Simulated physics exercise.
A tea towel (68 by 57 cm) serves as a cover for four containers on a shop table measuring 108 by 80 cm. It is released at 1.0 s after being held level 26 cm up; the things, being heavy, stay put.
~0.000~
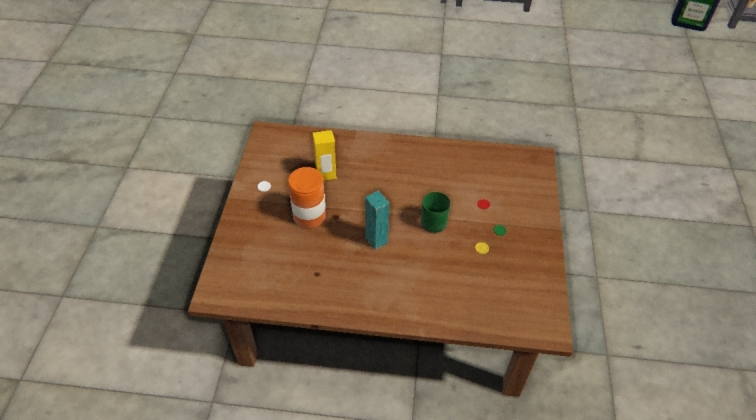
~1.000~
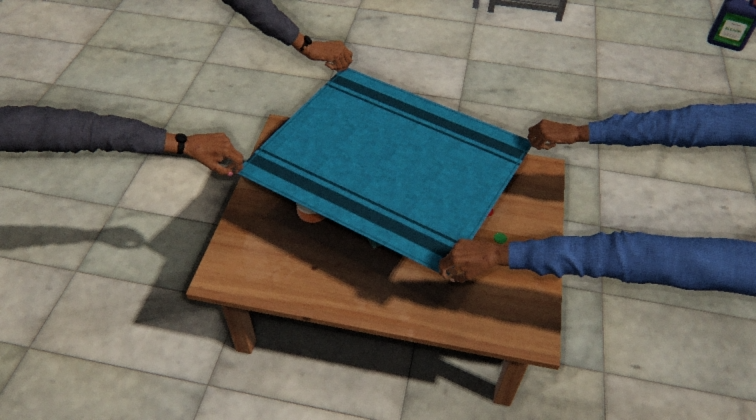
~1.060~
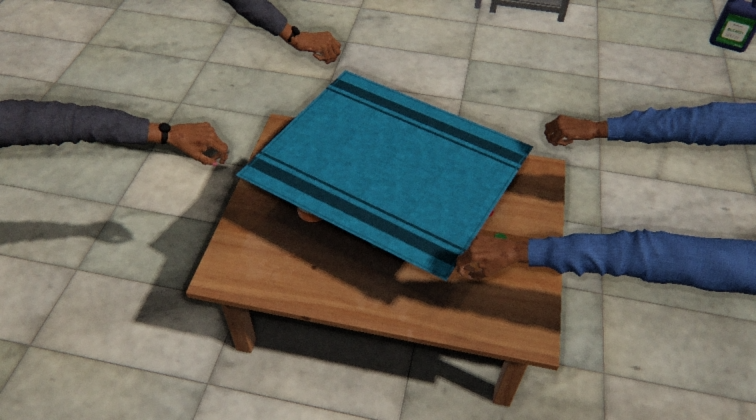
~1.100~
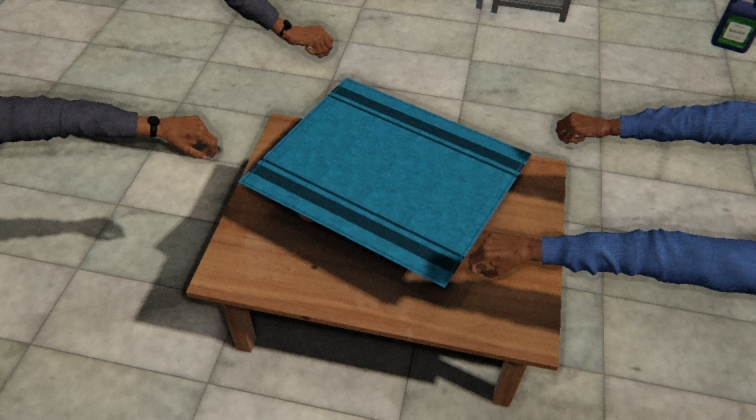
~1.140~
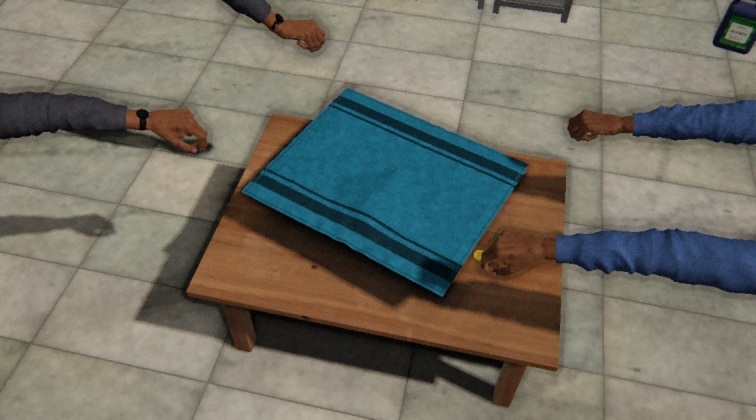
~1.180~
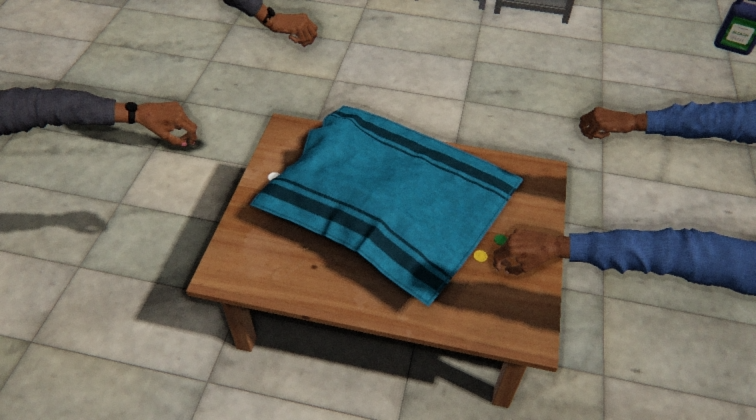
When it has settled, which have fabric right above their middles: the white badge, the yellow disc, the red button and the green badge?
The white badge remains in the open, the yellow disc remains in the open, the red button ends under the cloth, the green badge still shows.
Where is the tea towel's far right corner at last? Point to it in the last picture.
At about (503, 201).
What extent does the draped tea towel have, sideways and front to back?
Roughly 72 cm across and 56 cm deep.
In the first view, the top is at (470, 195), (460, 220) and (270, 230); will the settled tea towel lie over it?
Draped over, draped over, left clear - in the order asked.
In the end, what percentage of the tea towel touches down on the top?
I'd say close to 15 in a hundred.
After 1.4 s, 10 % of it is down, spanning 74 by 53 cm, above red button.
After 1.5 s, 15 % of it is down, spanning 73 by 61 cm, above red button.
After 1.7 s, 15 % of it is down, spanning 73 by 56 cm, above red button.
After 1.9 s, 15 % of it is down, spanning 73 by 55 cm, above red button.
After 2.7 s, 15 % of it is down, spanning 73 by 55 cm, above red button.
